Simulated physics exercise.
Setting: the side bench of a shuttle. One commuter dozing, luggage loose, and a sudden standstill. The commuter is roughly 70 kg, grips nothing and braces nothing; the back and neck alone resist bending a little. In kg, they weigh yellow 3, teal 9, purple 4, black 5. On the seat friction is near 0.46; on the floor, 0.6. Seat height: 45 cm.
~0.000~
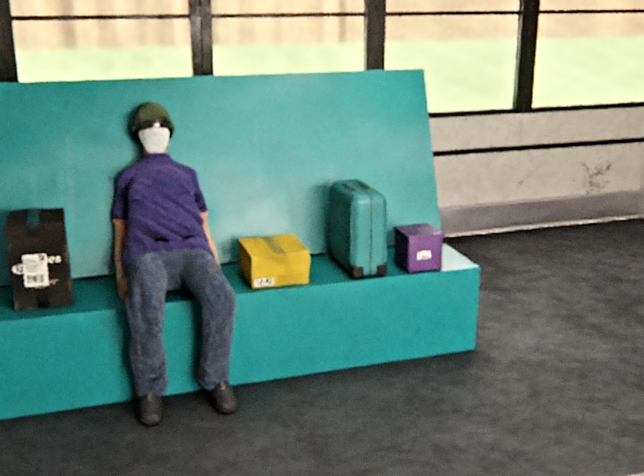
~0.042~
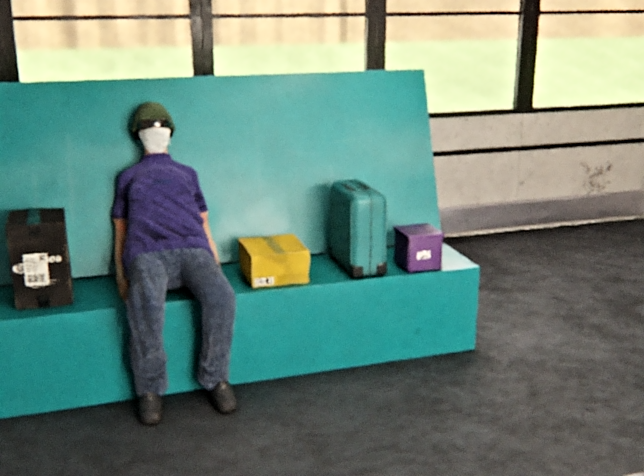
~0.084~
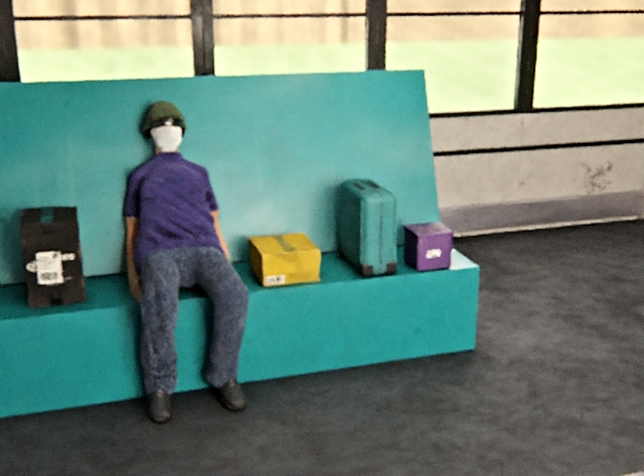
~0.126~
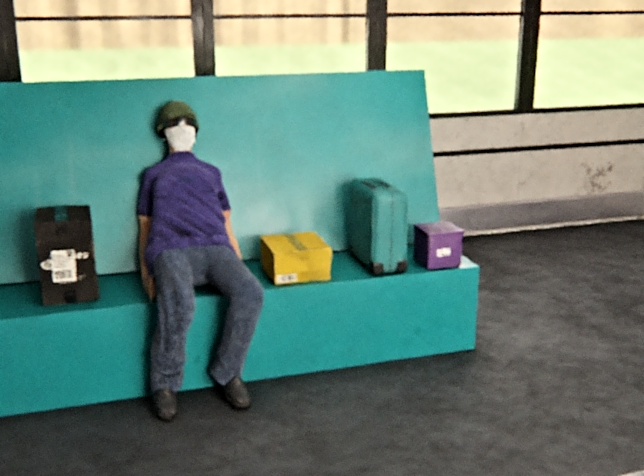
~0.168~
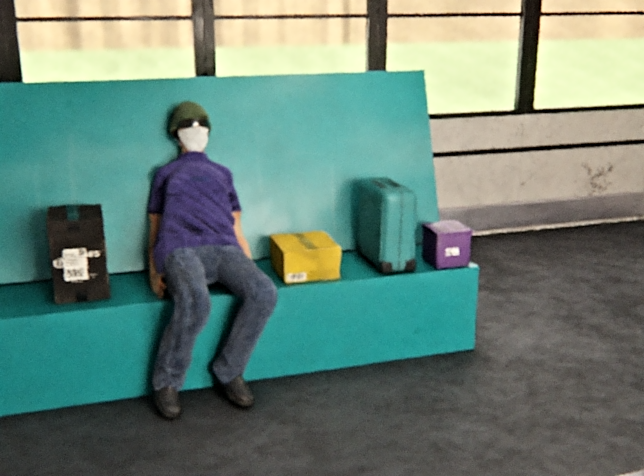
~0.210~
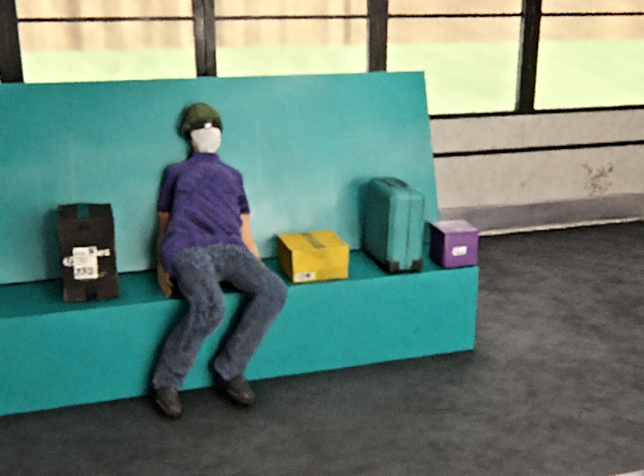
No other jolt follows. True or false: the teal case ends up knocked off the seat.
False.
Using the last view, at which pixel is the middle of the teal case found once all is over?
In the last picture it sits at about pixel (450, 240).
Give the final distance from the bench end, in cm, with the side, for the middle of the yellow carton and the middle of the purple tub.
Result: Yellow carton = 70 cm short, purple tub = 30 cm past.
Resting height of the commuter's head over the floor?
About 70 cm up.
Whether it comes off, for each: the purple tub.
As for the purple tub, it comes away.
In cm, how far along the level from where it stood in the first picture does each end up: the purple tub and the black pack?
Lab note: Purple tub shifted 60, black pack shifted 30.
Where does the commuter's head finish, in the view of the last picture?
I'd say about pixel (328, 210).
After 0.40 s the teal case is 29 cm short of the bench end, tilted 20°, near (411, 218) in the last picture's view; the black pack 178 cm short of the bench end, tilted 0°.
After 0.65 s the teal case is 19 cm short of the bench end, tilted 45°, near (429, 220) in the last picture's view; the black pack 178 cm short of the bench end, tilted 0°.
After 1.05 s the teal case is 3 cm short of the bench end, tilted 105°, near (456, 237) in the last picture's view; the black pack 178 cm short of the bench end, tilted 0°.
When all is still (1.5 s), yellow carton stays on; teal case stays on; purple tub drops off; black pack stays on; commuter's hips keep to the seat.
